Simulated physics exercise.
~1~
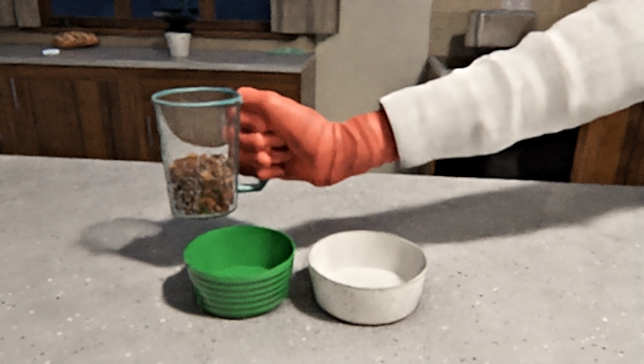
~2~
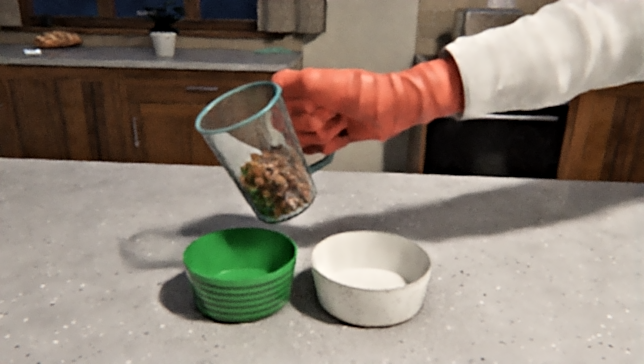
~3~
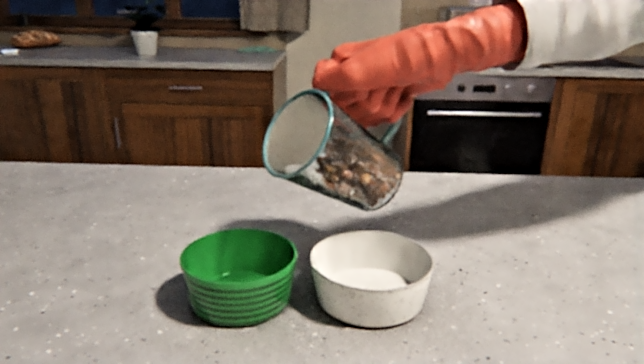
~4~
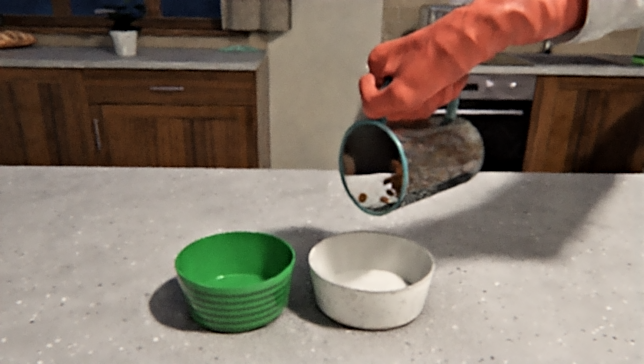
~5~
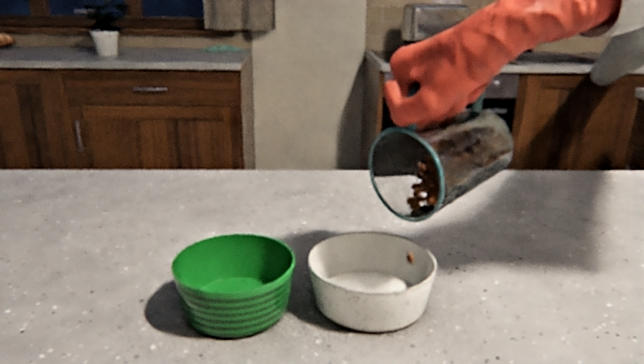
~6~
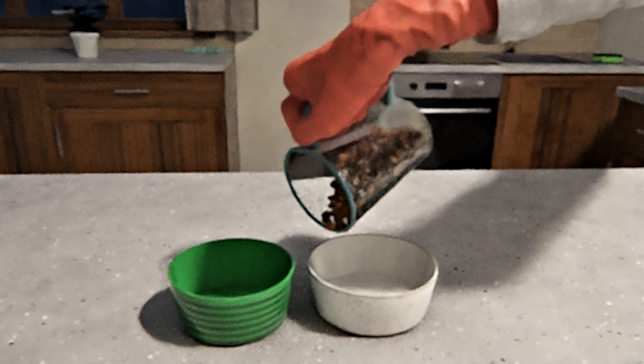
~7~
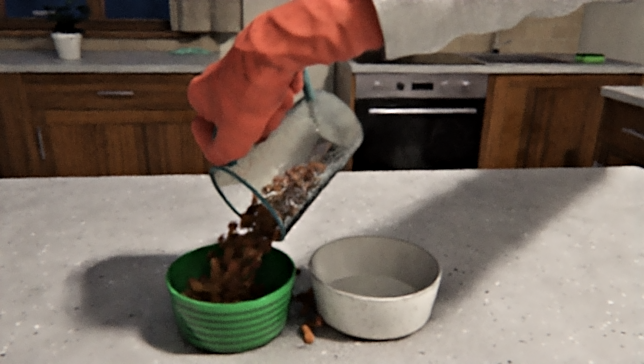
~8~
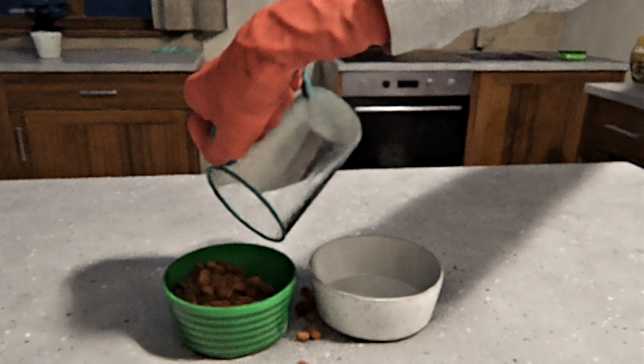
A red-gloved hand carried a clear cup of dog kibble rightward over a green dish and a white dish, tipping it, then swung back left and poured nearly everything into the green dish, leaving a few bits on the counter between them.
